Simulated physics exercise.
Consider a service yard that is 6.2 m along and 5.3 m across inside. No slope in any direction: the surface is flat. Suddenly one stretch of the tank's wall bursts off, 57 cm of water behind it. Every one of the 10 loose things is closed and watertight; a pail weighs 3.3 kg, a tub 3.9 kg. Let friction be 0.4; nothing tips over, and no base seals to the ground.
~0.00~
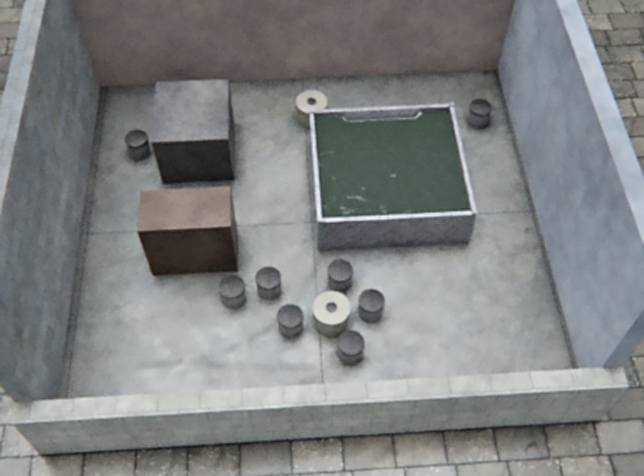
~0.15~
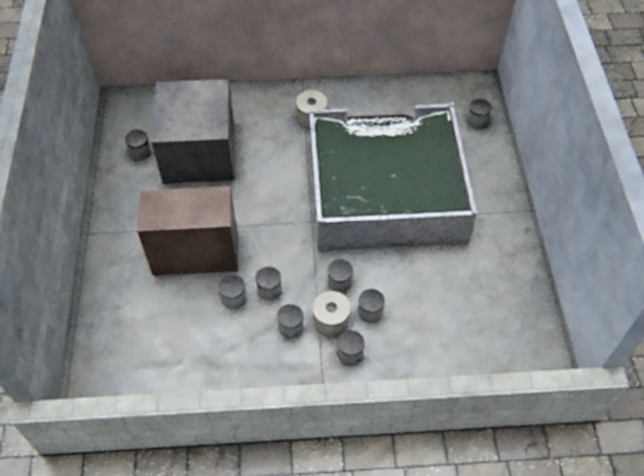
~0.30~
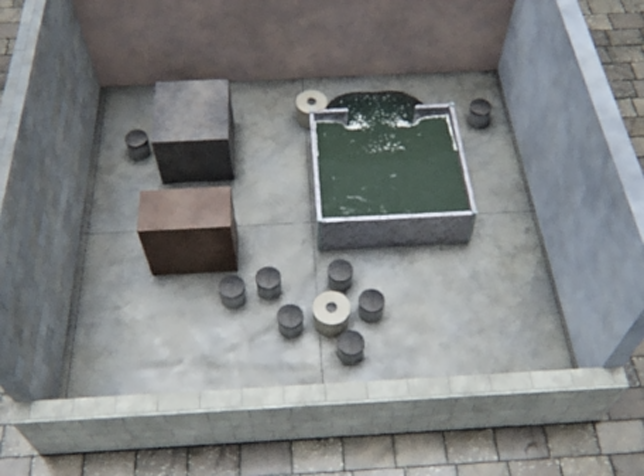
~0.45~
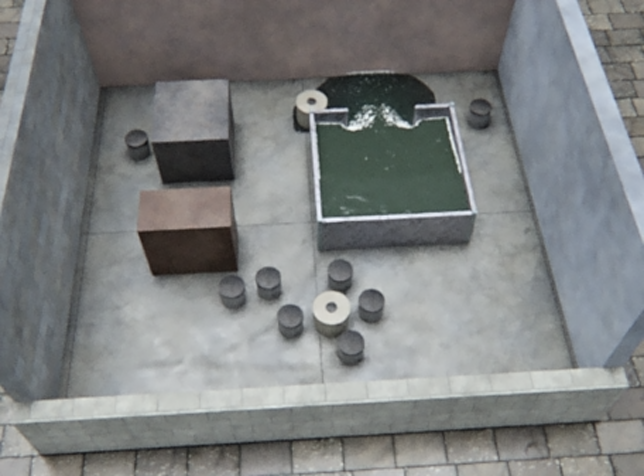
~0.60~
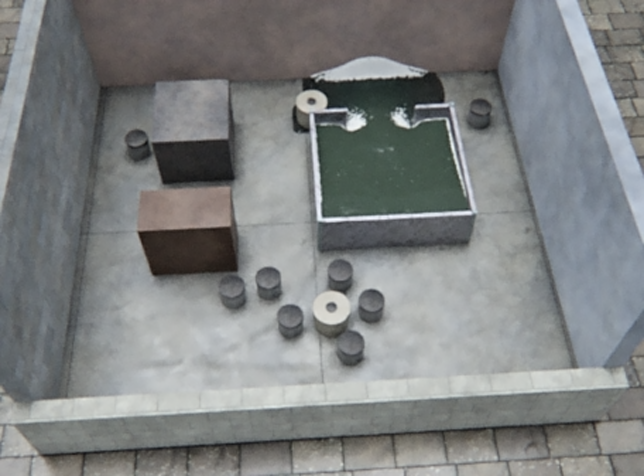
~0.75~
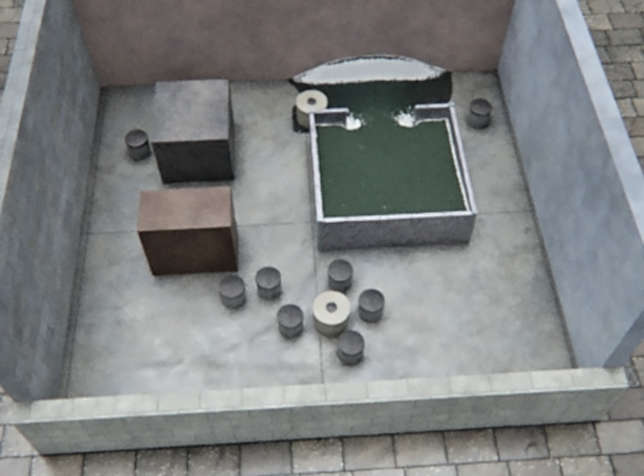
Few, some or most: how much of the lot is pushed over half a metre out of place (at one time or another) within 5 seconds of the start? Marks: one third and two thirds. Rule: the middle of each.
Share: Under a third.
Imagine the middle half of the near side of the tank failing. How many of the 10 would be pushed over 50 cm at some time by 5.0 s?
In that case the number is 6.
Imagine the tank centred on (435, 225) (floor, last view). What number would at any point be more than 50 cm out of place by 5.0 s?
Result: 2 of them.
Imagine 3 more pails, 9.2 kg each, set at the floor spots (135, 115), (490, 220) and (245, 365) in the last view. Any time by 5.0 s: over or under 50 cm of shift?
One after another they come out above it, above it, inside the limit.
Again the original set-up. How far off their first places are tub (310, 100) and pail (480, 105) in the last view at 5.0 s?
Object 1: 120 cm. Object 2: 300 cm.
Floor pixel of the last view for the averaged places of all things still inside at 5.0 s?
That lands at roughly (314, 279).
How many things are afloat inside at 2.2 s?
It comes to 0.
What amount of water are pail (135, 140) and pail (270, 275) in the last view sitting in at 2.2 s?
Depth approx. 0 cm / 0 cm.
After 1.1 s 0 of 10 are over 50 cm from their spots; 0 afloat.
After 2.2 s 1 of 10 are over 50 cm from their spots; 0 afloat.
After 3.5 s 2 of 10 are over 50 cm from their spots; 1 afloat.
After 5.0 s 2 of 10 are over 50 cm from their spots, and 2 have been at some point; 2 afloat.
